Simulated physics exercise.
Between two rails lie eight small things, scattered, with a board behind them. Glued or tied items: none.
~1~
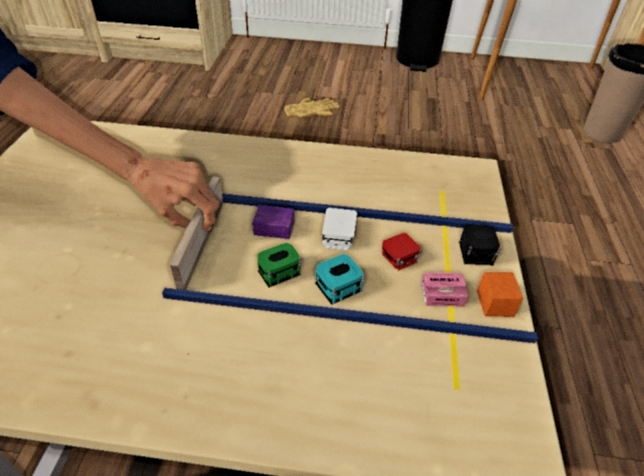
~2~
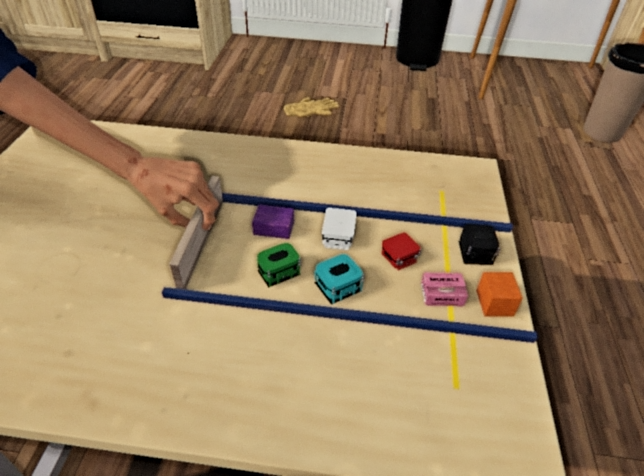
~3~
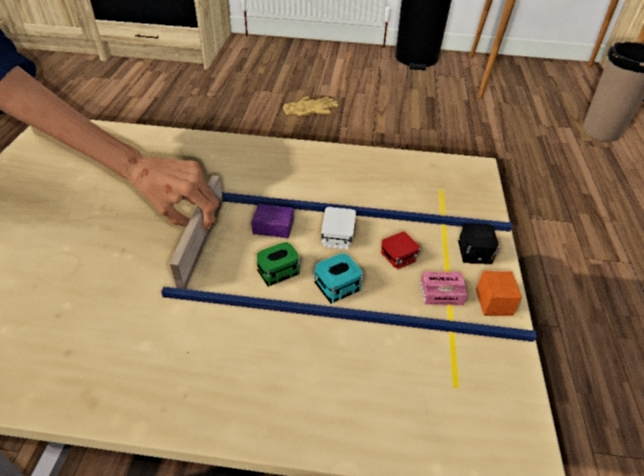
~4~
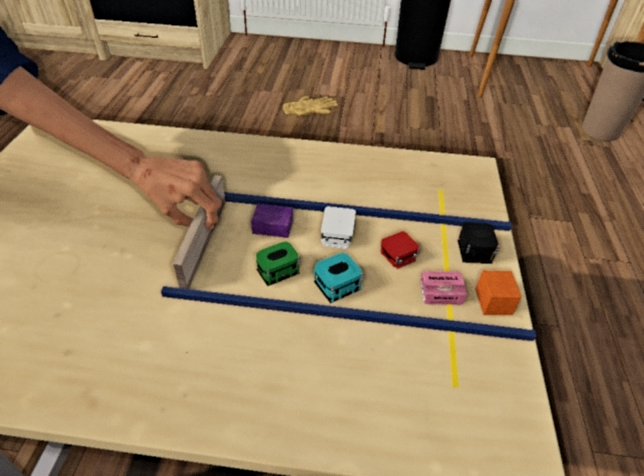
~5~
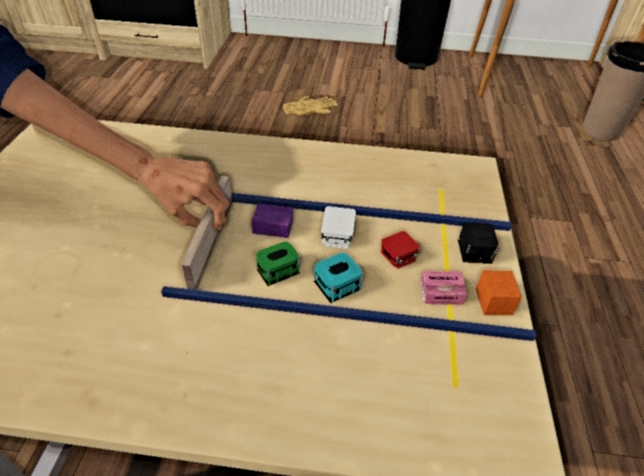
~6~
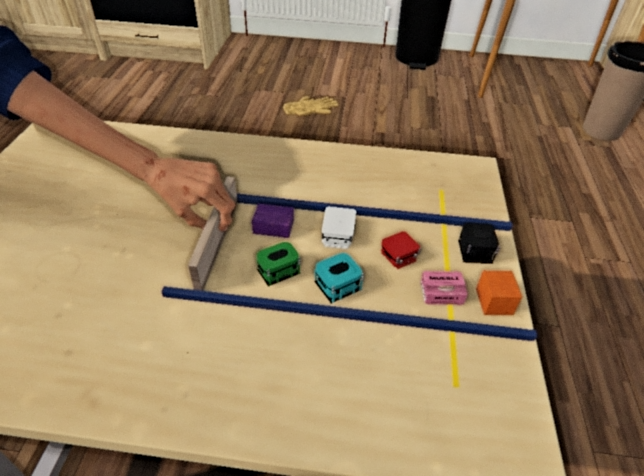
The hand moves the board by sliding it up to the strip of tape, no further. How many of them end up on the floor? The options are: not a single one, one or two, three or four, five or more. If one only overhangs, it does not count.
Answer: One or two.
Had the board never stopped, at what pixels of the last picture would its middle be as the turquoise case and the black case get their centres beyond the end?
The turquoise case puts it at (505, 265), the black case at (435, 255).
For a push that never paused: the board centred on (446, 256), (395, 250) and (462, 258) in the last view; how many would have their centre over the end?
Counts by place: 2 / 0 / 2.
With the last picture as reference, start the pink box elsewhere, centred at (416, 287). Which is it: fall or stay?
Note: From that start it hangs on.
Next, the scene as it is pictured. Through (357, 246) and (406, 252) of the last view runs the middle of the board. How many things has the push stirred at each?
So far 5, and 8 at the second.
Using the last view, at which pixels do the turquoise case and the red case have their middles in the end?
The turquoise case at (472, 305), the red case at (490, 266).
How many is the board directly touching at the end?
All in all, 3.
Soon after, none off yet; orange block at rest near (498, 293); black case at rest near (478, 243); pink box at rest near (444, 288).
Then, none off yet; orange block at rest near (498, 293); black case at rest near (478, 243); pink box moving near (451, 288).
By the end, the number that fall off is one or two; fallen, black case and orange block.
